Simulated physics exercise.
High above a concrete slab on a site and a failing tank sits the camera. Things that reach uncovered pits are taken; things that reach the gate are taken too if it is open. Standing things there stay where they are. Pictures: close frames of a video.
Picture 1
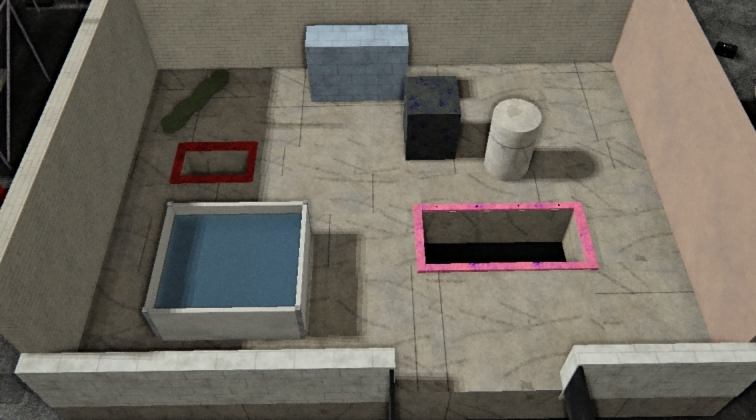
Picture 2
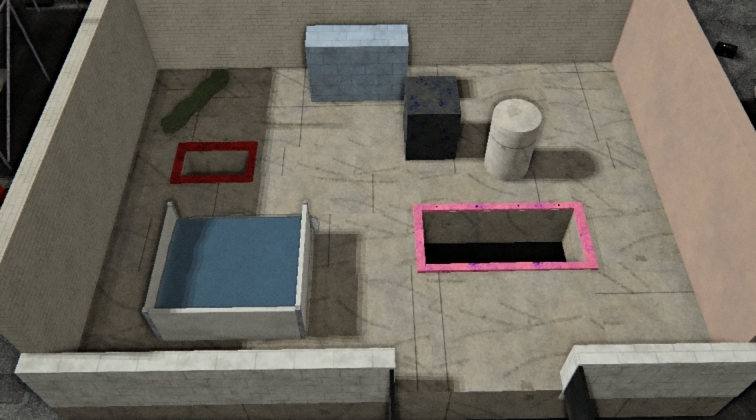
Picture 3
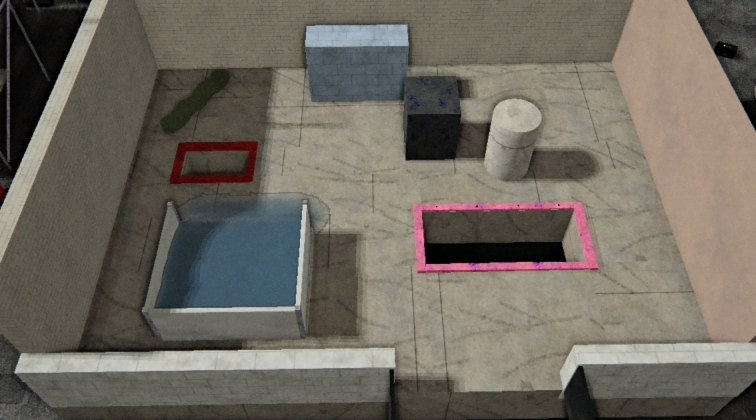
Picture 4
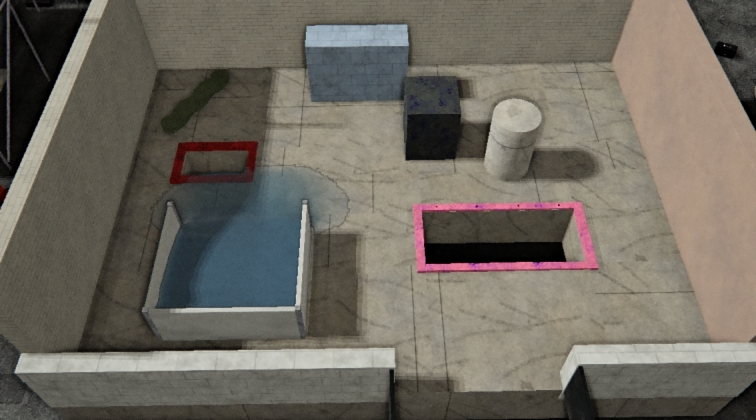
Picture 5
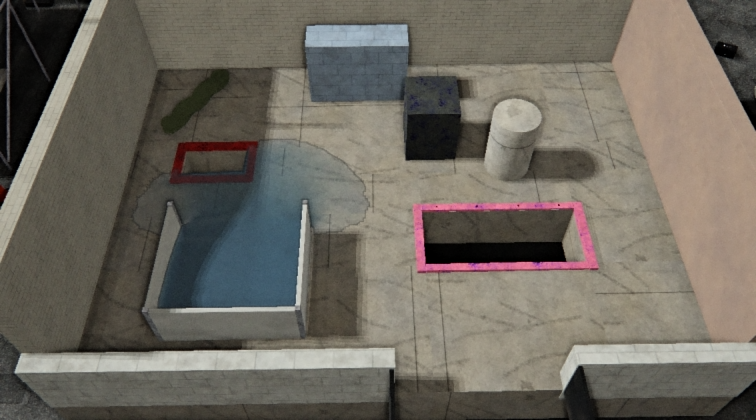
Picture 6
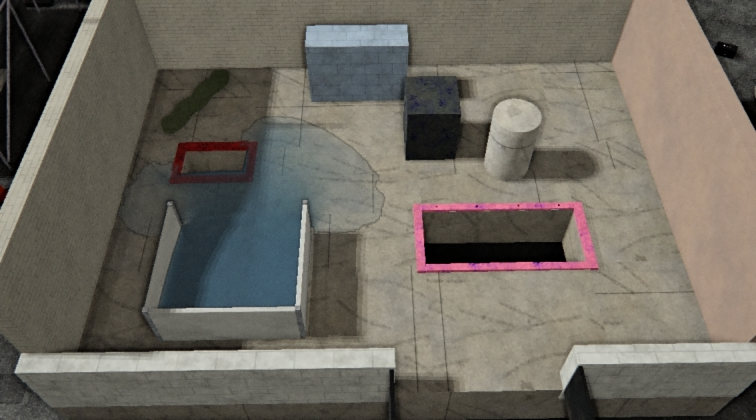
To begin with, still blue water fills a pale, square tank on a walled concrete floor with two rimmed pits, blocks and a cylinder. The tank's far side disappears, and water pours out through the gap, then spreads across the slab around the red-rimmed pit and outward to the right.
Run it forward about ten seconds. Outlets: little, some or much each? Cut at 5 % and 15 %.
The gate: Little. The red pit: Much. The pink pit: Little.
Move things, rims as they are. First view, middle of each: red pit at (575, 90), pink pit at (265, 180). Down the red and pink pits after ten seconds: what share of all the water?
My answer: Red gets 0 percent, pink gets 65 percent.
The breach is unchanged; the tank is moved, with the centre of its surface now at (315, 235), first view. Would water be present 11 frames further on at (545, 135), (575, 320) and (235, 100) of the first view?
In sequence: Unflooded, next unflooded, then inundated.
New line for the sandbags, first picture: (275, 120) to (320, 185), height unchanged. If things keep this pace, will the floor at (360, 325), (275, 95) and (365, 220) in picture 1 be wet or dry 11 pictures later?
Order as asked - safe, soaked through, safe.
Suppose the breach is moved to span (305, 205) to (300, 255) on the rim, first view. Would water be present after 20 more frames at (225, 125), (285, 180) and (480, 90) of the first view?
Unsoaked, then unsoaked, then soaked.
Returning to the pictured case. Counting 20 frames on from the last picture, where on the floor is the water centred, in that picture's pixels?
About (289, 156).
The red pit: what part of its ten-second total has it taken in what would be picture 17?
I get 70 per cent.
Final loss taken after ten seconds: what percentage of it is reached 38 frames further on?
I get 90 percent.
A moment on, water covers 25 % of the floor; the gate 0 %, the red pit 12 %, the pink pit 0 %.
Next, water covers 30 % of the floor; the gate 0 %, the red pit 21 %, the pink pit 0 %.
Then, water covers 45 % of the floor; the gate 0 %, the red pit 25 %, the pink pit 0 %.
Later, water covers 65 % of the floor; the gate 0 %, the red pit 29 %, the pink pit 0 %.
In the end, water covers 85 % of the floor; the gate 0 %, the red pit 30 %, the pink pit 0 %.
